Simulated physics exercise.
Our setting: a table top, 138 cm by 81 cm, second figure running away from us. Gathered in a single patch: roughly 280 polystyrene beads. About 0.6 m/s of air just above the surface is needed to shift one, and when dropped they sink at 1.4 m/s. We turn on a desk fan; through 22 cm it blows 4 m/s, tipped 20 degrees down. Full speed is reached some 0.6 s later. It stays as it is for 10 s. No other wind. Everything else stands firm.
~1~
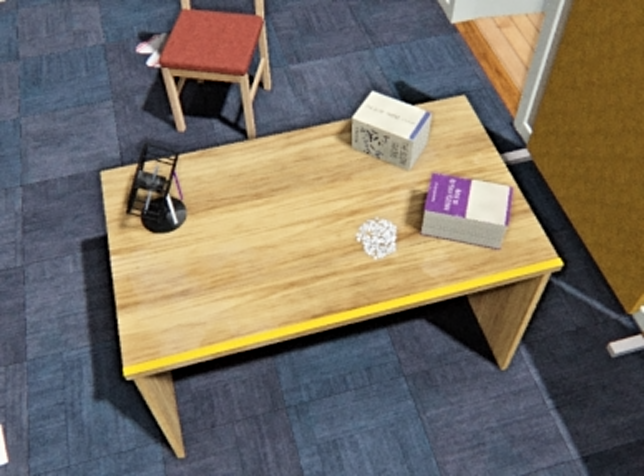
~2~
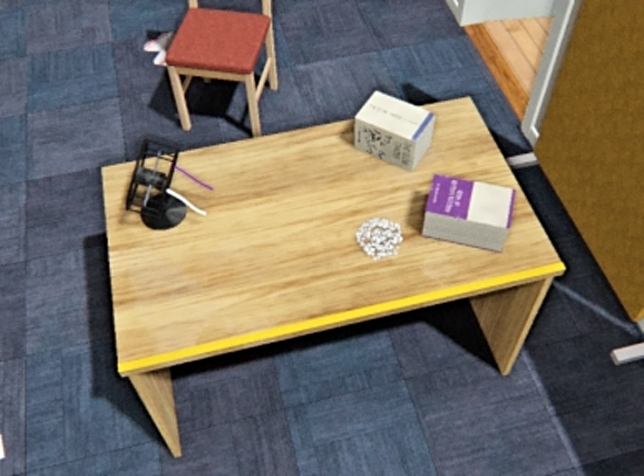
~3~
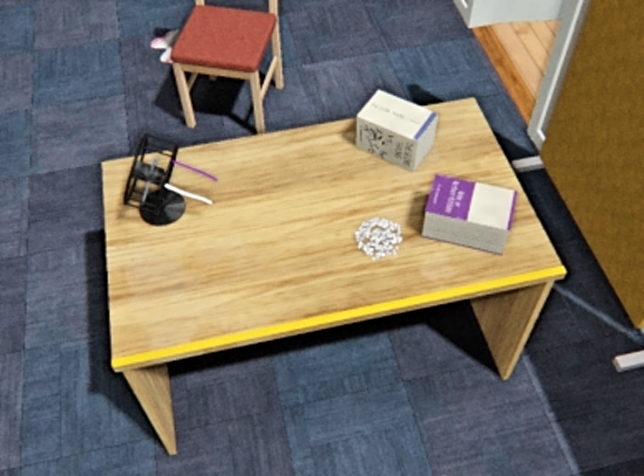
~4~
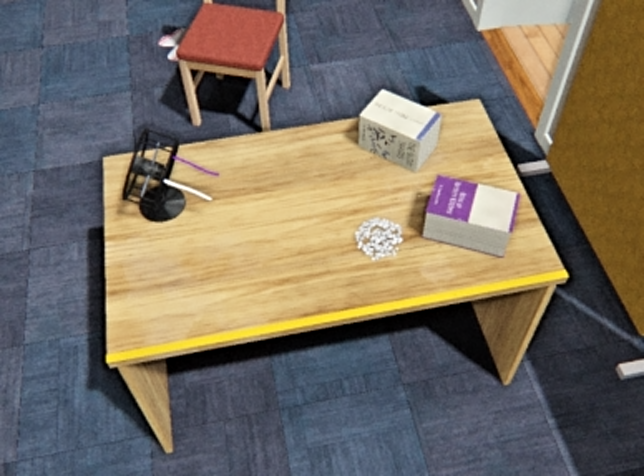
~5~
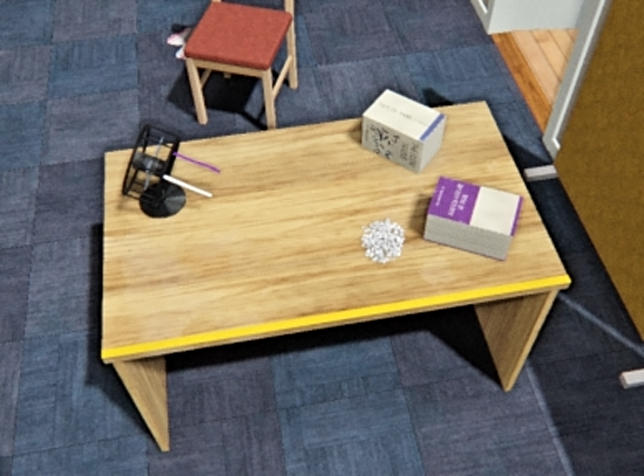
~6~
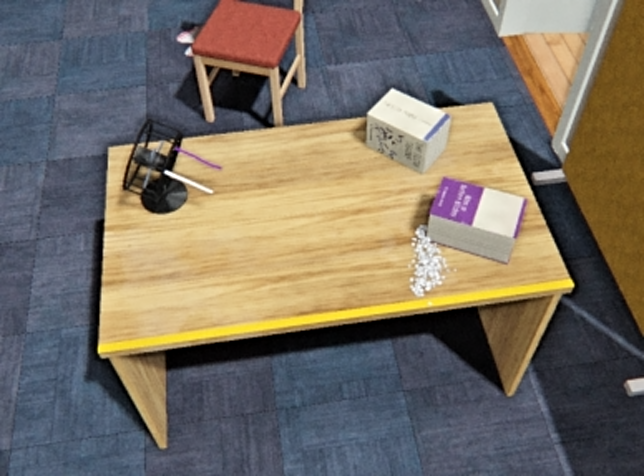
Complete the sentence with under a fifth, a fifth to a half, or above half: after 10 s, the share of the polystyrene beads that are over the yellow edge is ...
After 10 s, the share is above half.
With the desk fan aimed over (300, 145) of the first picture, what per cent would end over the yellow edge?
In that case the share would be about 70 %.
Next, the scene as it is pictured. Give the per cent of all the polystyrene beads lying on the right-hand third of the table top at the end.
I'd estimate around 0 per cent.
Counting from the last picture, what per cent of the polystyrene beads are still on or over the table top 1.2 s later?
Around 0 in a hundred are still there.
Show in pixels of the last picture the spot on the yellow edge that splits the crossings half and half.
Median crossing point, approx. (485, 299).
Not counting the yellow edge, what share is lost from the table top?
Around 3 % of them.
Then, 1.2 s after the last picture, 97 % are over the yellow edge; 99 % have settled or left.
Then, 2.4 s after the last picture, 97 % are over the yellow edge; 100 % have settled or left.
Then, 4.7 s after the last picture, 97 % are over the yellow edge; 100 % have settled or left.
Then, 9.2 s after the last picture, at the end, 97 % are over the yellow edge.
